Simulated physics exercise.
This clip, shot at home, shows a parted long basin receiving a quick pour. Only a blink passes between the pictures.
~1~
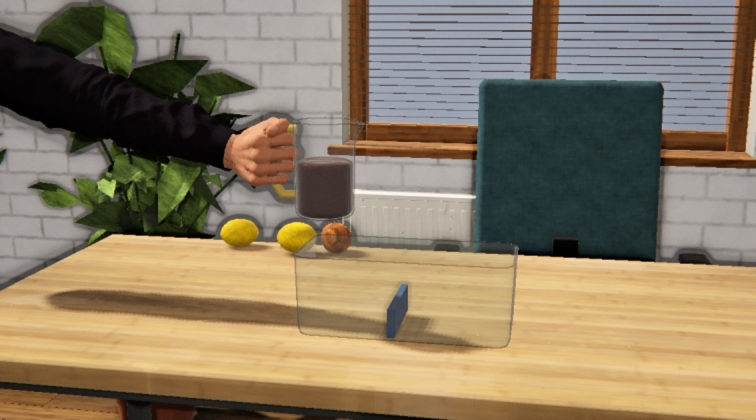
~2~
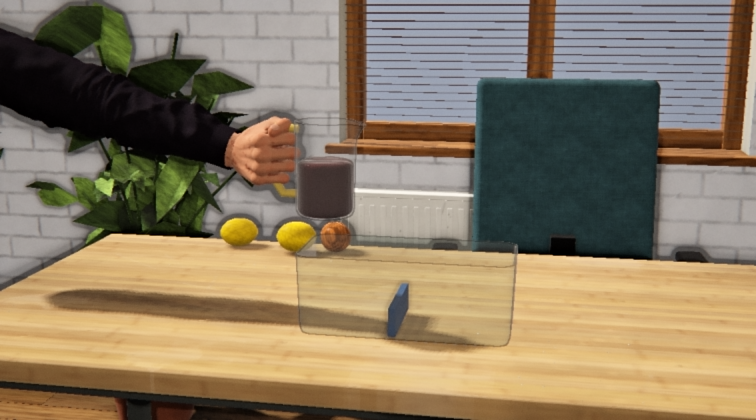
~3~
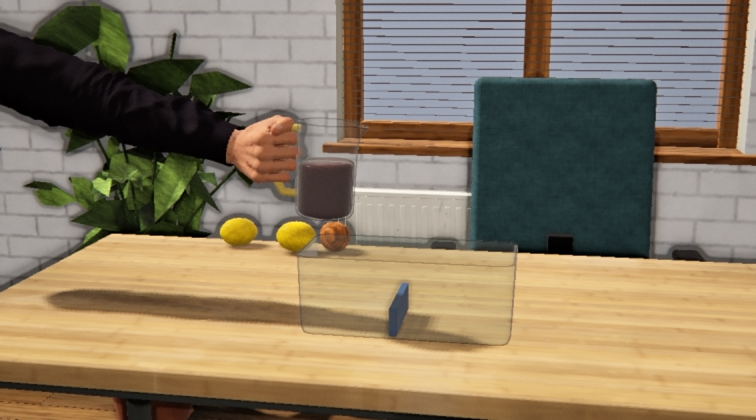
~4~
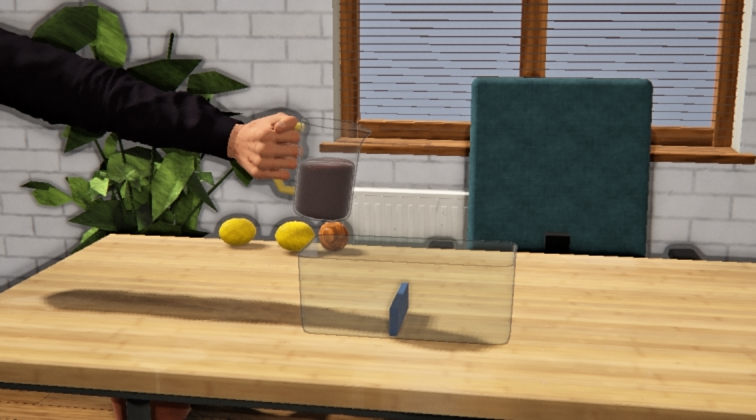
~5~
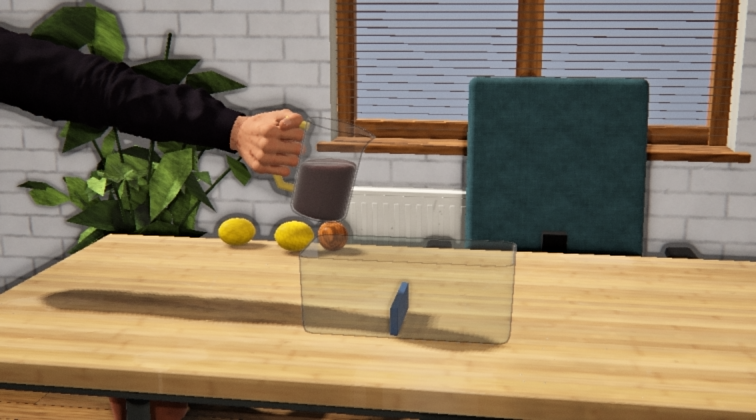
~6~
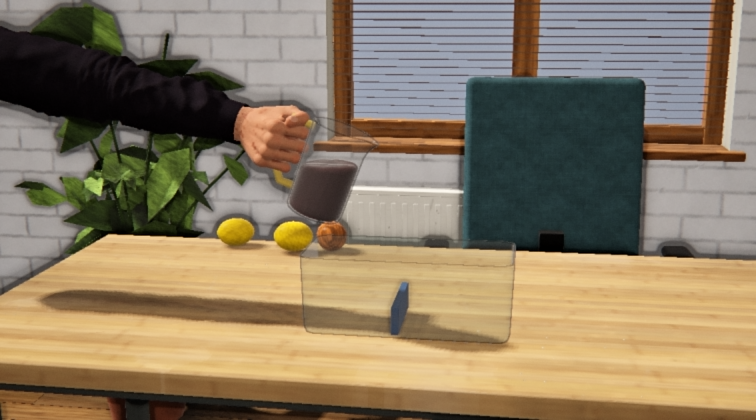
An arm in a black sleeve reaches in from the left over a pale wooden table, seen from the front and slightly above, before a white brick wall. It holds a clear jug of dark wine above a clear basin with a small blue divider, near two lemons, a brown ball and a teal chair. The jug tilts gradually rightward while the camera drifts slightly.
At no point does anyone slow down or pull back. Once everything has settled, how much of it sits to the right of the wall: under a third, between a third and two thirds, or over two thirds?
Over two thirds.
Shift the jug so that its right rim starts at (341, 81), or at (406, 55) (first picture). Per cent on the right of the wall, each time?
65 % and 85 %.
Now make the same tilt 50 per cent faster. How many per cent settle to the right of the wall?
Close to 90 per cent.
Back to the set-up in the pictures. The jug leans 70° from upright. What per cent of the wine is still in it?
About 95 %.
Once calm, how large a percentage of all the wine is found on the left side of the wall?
That works out near 10 in every hundred.
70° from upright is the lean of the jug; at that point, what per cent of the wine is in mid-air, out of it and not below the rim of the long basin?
Around 5 in a hundred.
A moment on, the jug is tipped part way and 97 per cent is still to pour, 0 is left of the wall and 0 right of it.
Next, the jug is tipped right over and 42 per cent is still to pour, 1 is left of the wall and 39 right of it.
Then the jug is tipped right over and 2 per cent is still to pour, 9 is left of the wall and 86 right of it.
Later the jug is tipped right over and 0 per cent is still to pour, 11 is left of the wall and 89 right of it.
At rest 11 per cent lies left of the wall, 88 right of it and 0 outside.
